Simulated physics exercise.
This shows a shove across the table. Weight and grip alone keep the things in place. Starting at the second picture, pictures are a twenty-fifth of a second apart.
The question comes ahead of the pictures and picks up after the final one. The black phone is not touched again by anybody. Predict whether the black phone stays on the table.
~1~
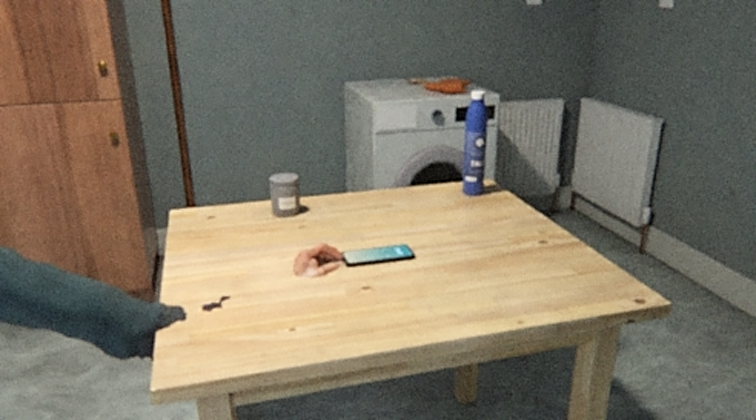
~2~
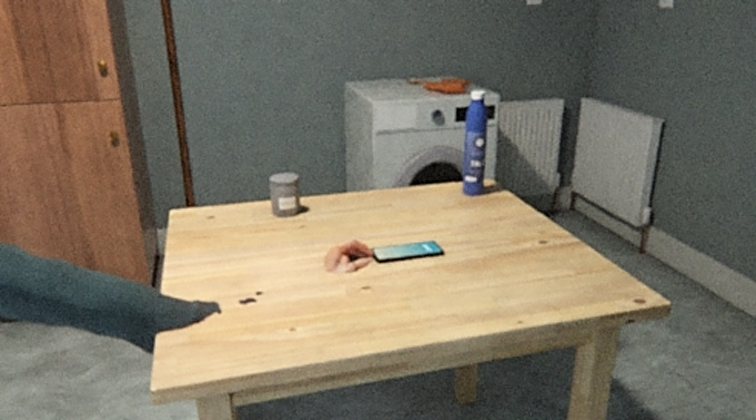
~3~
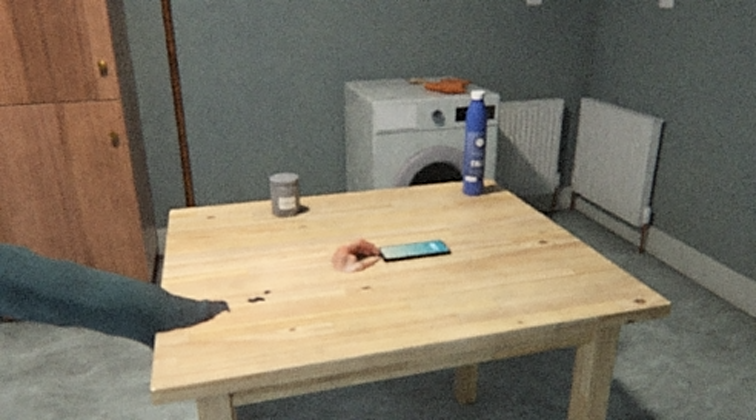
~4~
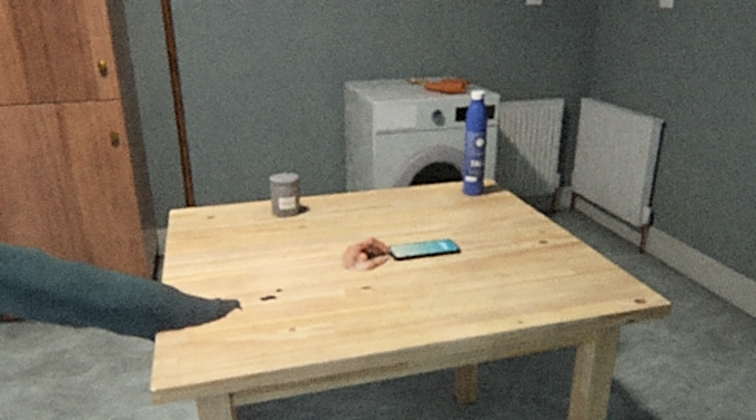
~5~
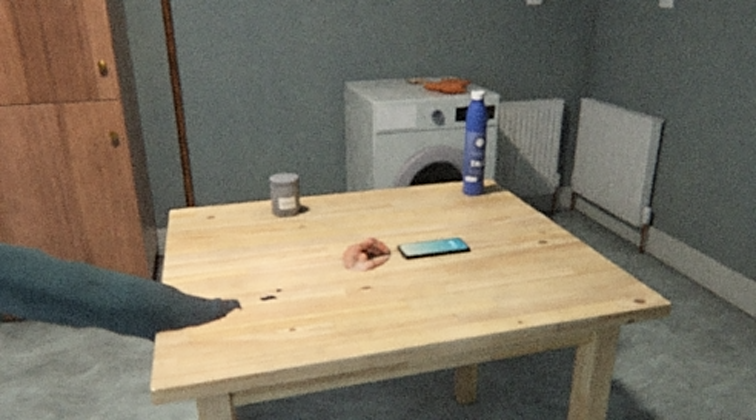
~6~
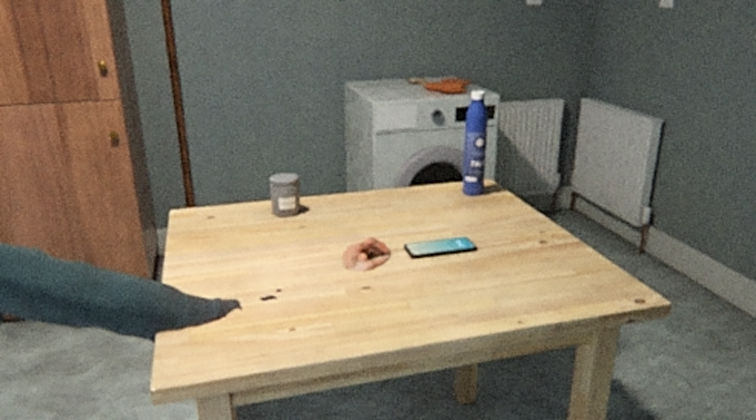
It does not part from the table.
Then, 0.10 s on from there, black phone shifted a little near (446, 247).
Then, 0.20 s on from there, black phone resting near (446, 247).
In the end, moved from the start, black phone. At the end, from the last picture's camera, black phone near (446, 247).
